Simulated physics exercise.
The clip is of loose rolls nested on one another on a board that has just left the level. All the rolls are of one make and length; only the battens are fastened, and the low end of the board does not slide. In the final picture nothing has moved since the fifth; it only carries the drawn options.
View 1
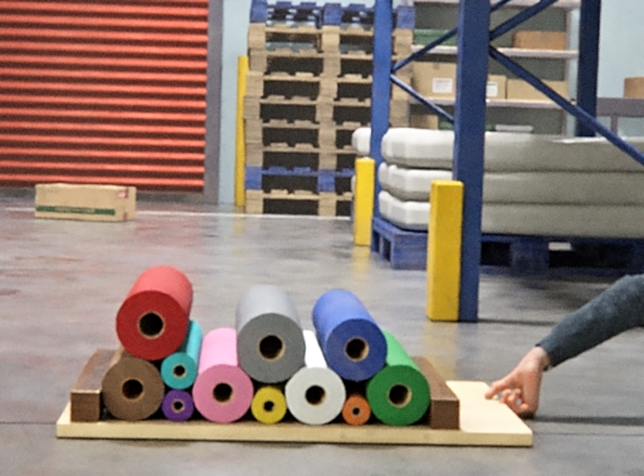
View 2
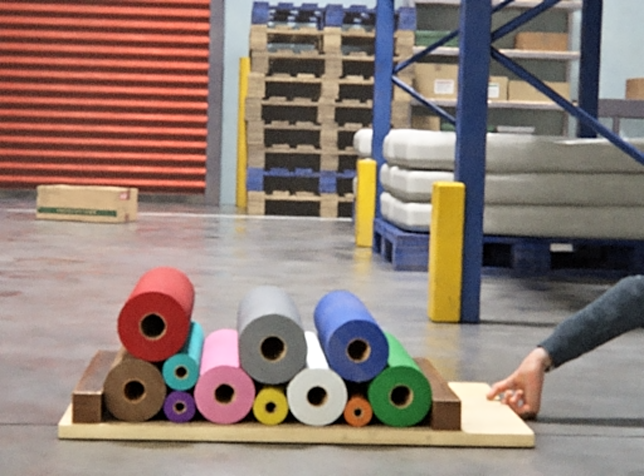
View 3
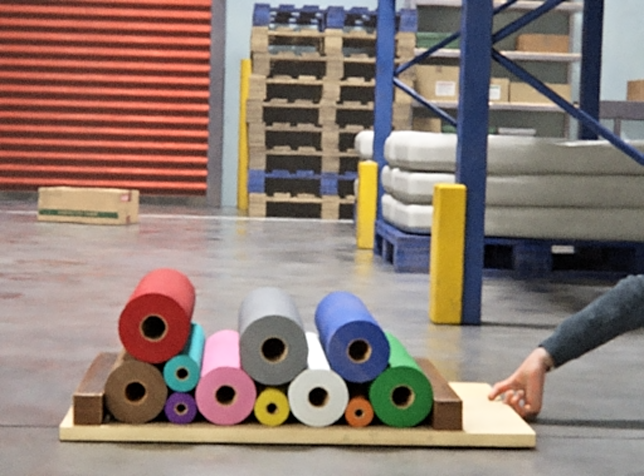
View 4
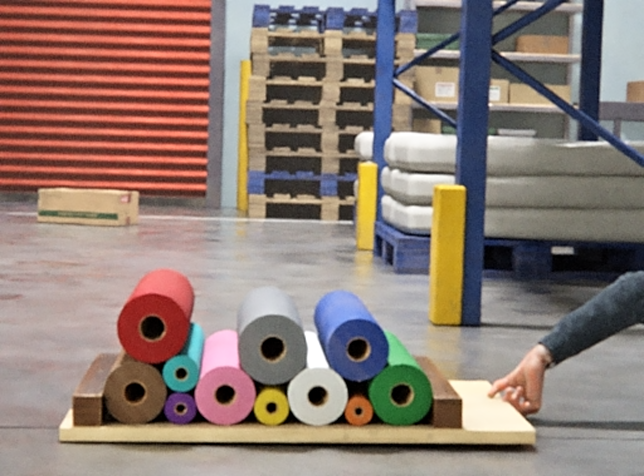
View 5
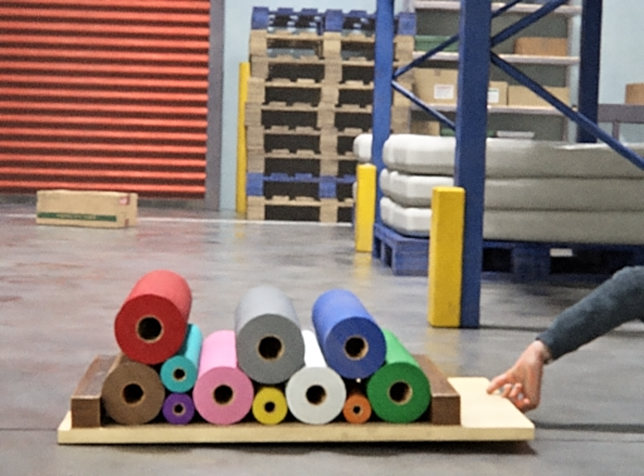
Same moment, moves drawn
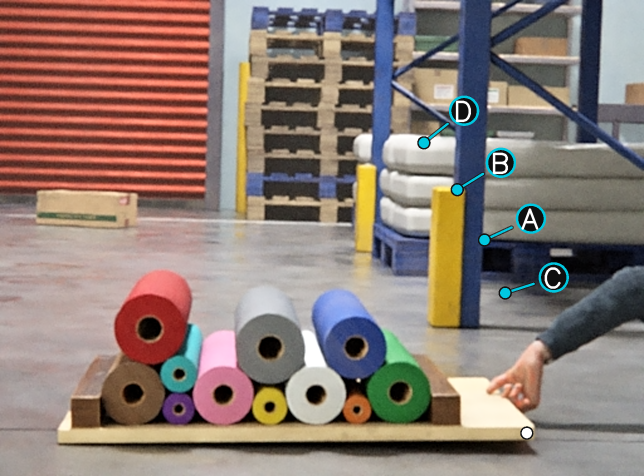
In the video, colourful rolls rest stacked between two brown battens on a board on a warehouse floor, while a hand at the right holds the board's end and raises it very slightly, the rolls keeping their places.
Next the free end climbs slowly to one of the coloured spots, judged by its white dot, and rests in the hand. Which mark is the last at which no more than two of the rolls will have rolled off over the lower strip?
Raise it to D.
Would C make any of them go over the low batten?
At C: Yes.
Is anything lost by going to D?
At D: Yes.
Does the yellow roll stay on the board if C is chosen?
The yellow roll: Yes.
On the marked copy, A at (484, 240); B at (457, 190); C at (505, 293); D at (424, 143); the white dot at (527, 433).
Following D. Soon after the start, board at 21°.
Later, board at 40°.
In the end, board at 40°, one over the low batten (red).
As for the rest, A one over the low batten (red); B one over the low batten (red); C one over the low batten (red).
